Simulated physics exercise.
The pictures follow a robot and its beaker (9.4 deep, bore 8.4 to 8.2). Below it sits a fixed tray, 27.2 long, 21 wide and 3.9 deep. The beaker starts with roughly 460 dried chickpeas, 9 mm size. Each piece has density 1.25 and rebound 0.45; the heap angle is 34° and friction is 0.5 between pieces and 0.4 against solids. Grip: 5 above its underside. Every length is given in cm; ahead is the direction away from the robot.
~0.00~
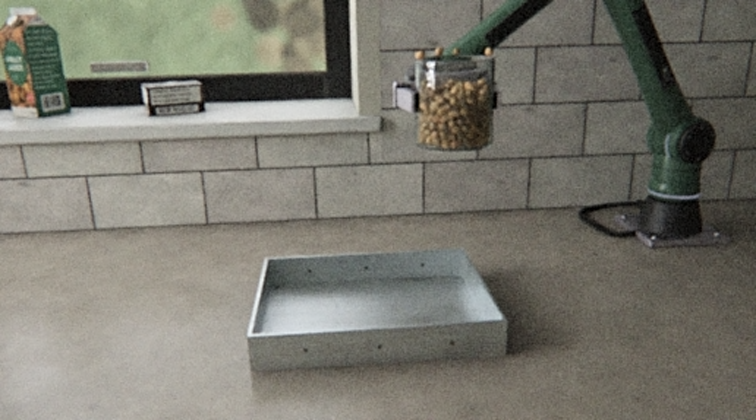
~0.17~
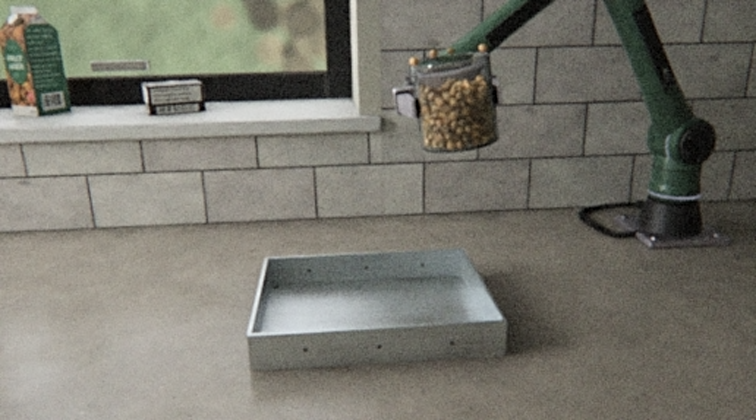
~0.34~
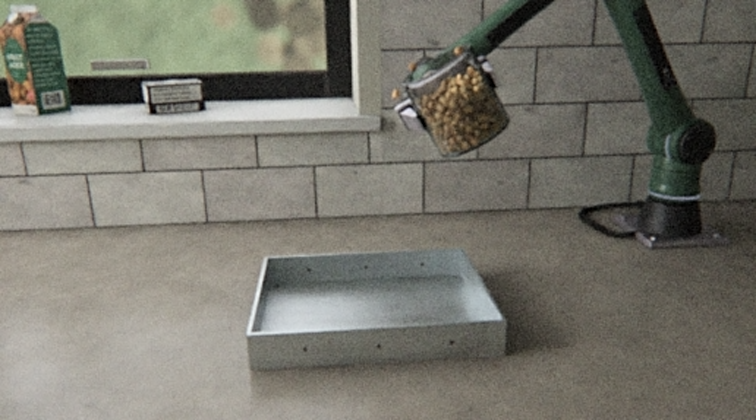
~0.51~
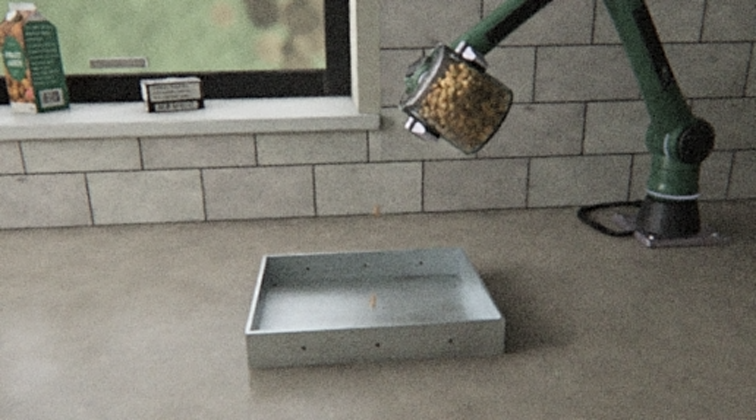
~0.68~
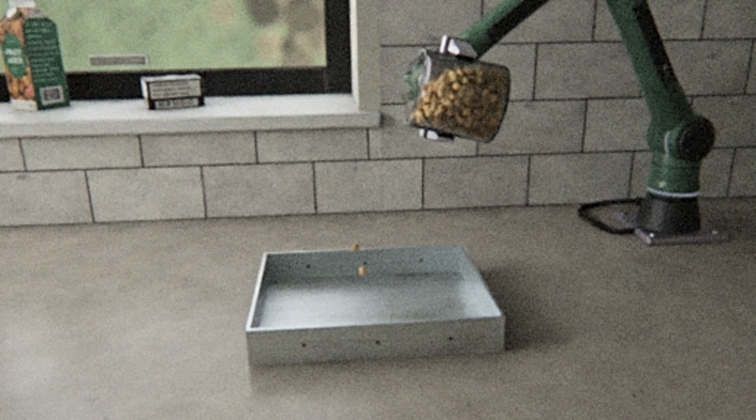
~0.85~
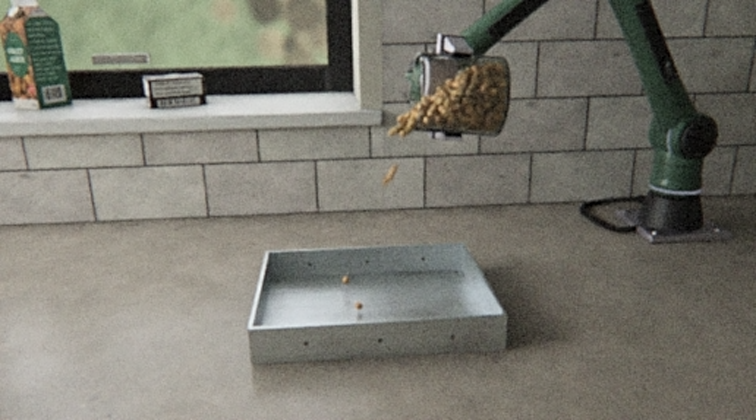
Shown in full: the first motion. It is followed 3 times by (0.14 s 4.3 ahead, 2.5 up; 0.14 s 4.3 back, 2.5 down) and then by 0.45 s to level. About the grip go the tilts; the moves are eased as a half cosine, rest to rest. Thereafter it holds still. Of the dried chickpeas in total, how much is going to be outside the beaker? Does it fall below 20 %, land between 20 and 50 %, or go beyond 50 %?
It goes beyond 50 %.
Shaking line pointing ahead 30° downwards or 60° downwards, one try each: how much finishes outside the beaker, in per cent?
Near 60 and 30 percent respectively.
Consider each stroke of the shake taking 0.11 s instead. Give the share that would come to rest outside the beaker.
Roughly 100 percent would.
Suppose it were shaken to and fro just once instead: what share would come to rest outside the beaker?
Near 65 per cent.
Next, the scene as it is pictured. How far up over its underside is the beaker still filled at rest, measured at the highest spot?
Around 3.0 cm up.
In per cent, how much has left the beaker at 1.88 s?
Share gone by then: Near 90 %.
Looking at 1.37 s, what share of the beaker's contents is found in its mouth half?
Share in the mouth half: About 95 %.
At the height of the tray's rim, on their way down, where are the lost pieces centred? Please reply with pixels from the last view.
They come through centred close to (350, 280).
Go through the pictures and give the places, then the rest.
Beaker middle at (454, 103), level; upper third of the load around (455, 98), from x 420 to 490, top at y 50; 464 in the beaker, in the first frame.
Beaker middle at (455, 103), tilted 8° forward; upper third of the load around (457, 98), from x 415 to 490, top at y 45, in the second frame.
Beaker middle at (456, 102), tilted 29° forward; upper third of the load around (465, 97), from x 395 to 500, top at y 50; 463 in the beaker, 1 in flight or on a rim, in the third frame.
Beaker middle at (456, 100), tilted 56° forward; upper third of the load around (469, 90), from x 375 to 505, top at y 65; 462 in the beaker, 1 in the tray, 1 in flight or on a rim, in the fourth frame.
Beaker middle at (457, 97), tilted 77° forward; upper third of the load around (472, 85), from x 355 to 500, top at y 70; 462 in the beaker, 2 in the tray, in the fifth frame.
Beaker middle at (459, 95), tilted 85° forward; upper third of the load around (479, 87), from x 345 to 500, top at y 65; 457 in the beaker, 2 in the tray, 5 in flight or on a rim, in the sixth frame.
After 1.37 s, tilted 85° forward, highest piece 26 above the table; 278 in the tray, 147 in the beaker, 39 in flight or on a rim.
After 1.88 s, tilted 52° forward, highest piece 26 above the table; 413 in the tray, 48 in the beaker, 2 on the table or floor, 1 in flight or on a rim.
After 2.34 s, level, highest piece 25 above the table; 414 in the tray, 48 in the beaker, 2 on the table or floor.
After 3.39 s, level, highest piece 25 above the table; 414 in the tray, 48 in the beaker, 2 on the table or floor.
At rest, 414 in the tray, 48 in the beaker, 2 on the table or floor. That is 90 % outside the beaker.
